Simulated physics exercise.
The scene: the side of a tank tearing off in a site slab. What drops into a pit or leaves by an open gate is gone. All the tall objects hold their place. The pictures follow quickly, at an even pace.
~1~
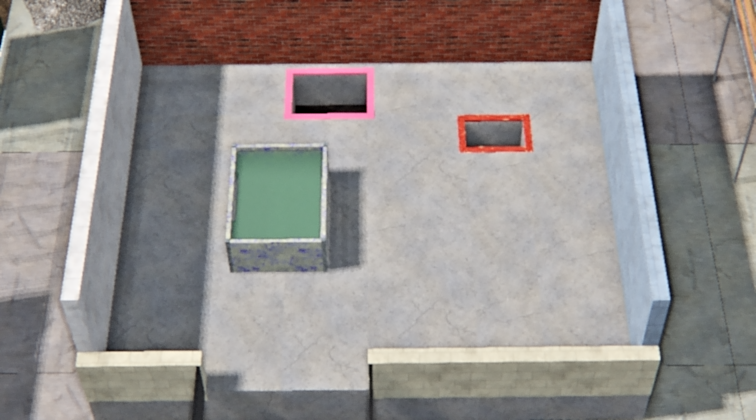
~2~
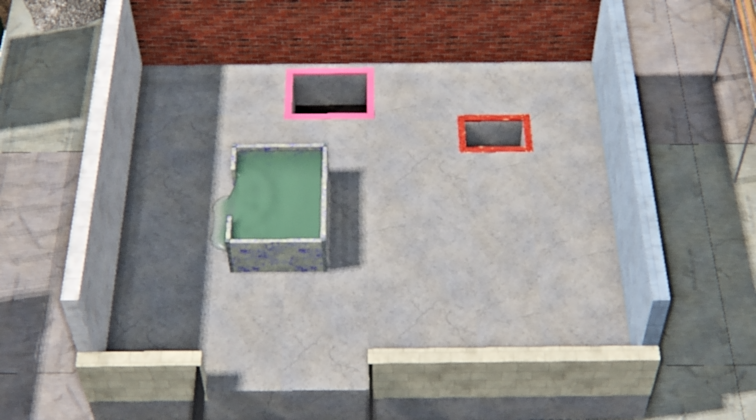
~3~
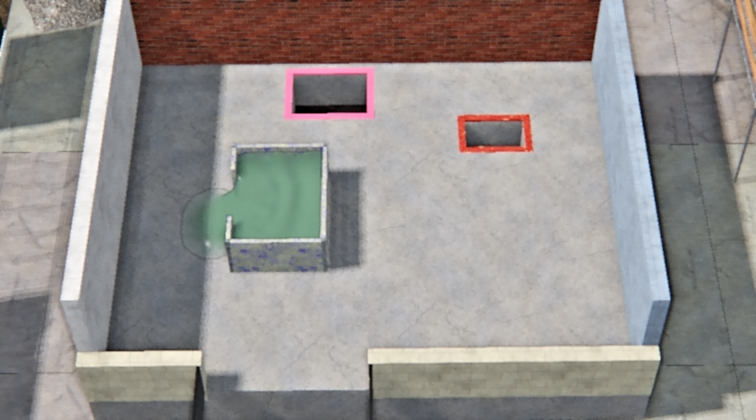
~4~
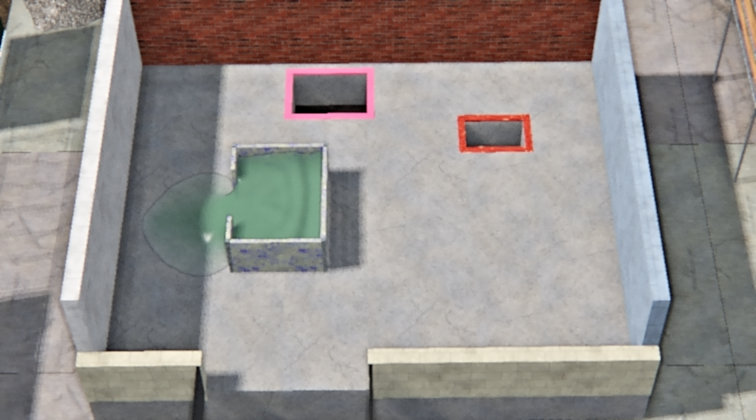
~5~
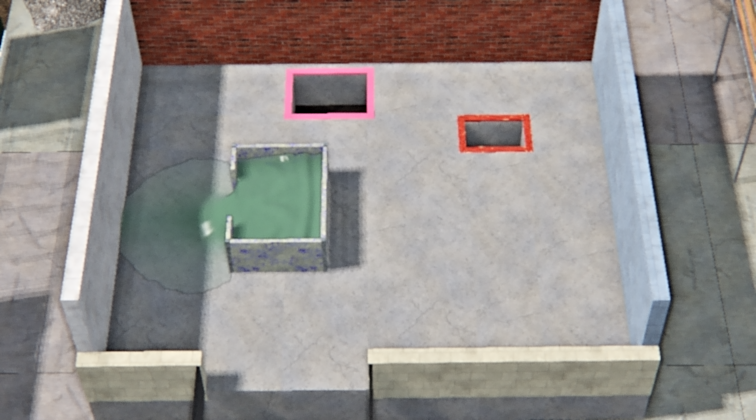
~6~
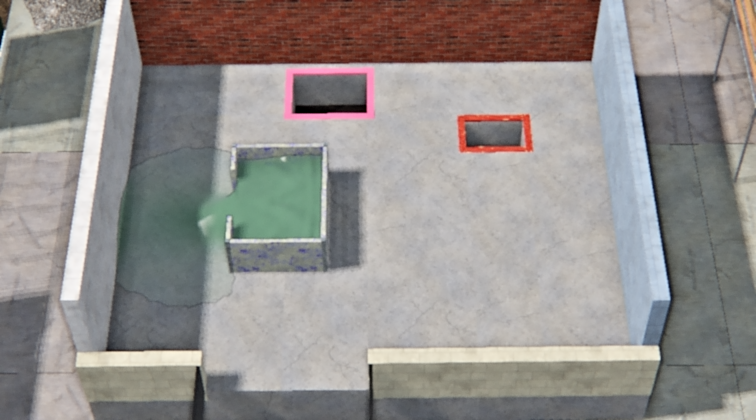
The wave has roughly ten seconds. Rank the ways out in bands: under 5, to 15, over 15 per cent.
The gate takes between 5 and 15 %; the pink pit takes more than 15 %; the red pit takes less than 5 %.
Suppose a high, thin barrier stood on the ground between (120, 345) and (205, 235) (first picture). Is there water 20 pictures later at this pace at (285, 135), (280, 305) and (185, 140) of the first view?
As listed: Clear, clear, flooded.
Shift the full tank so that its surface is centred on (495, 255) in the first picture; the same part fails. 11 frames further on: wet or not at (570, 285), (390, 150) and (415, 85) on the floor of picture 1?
In turn: Free of water, not flooded, clear.
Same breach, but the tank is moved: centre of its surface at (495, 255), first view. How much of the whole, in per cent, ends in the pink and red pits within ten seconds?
In per cent: Pink 14, red 0.
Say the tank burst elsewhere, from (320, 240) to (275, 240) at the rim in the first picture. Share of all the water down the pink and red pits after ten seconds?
In per cent: Pink 0, red 2.
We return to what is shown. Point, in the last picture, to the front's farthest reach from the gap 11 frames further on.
At about (143, 69).
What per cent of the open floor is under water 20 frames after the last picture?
Close to 35 %.
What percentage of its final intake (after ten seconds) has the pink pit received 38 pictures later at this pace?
Close to 55 %.
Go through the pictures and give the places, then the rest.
In the first picture, still water in the open tank at (278, 195).
In the second picture, water pours out at (236, 212) and has run to (222, 247).
In the third picture, water pours out at (236, 214) and has run to (189, 241).
In the fourth picture, water pours out at (236, 215) and has run to (148, 232).
In the fifth picture, water pours out at (236, 214) and has run to (121, 245).
In the sixth picture, water pours out at (236, 213) and has run to (117, 275).
A moment on, water covers 15 % of the floor; the gate 0 %, the pink pit 0 %, the red pit 0 %.
Next, water covers 20 % of the floor; the gate 0 %, the pink pit 0 %, the red pit 0 %.
Then, water covers 35 % of the floor; the gate 1 %, the pink pit 2 %, the red pit 0 %.
Later, water covers 55 % of the floor; the gate 5 %, the pink pit 13 %, the red pit 0 %.
In the end, water covers 70 % of the floor; the gate 8 %, the pink pit 23 %, the red pit 0 %.
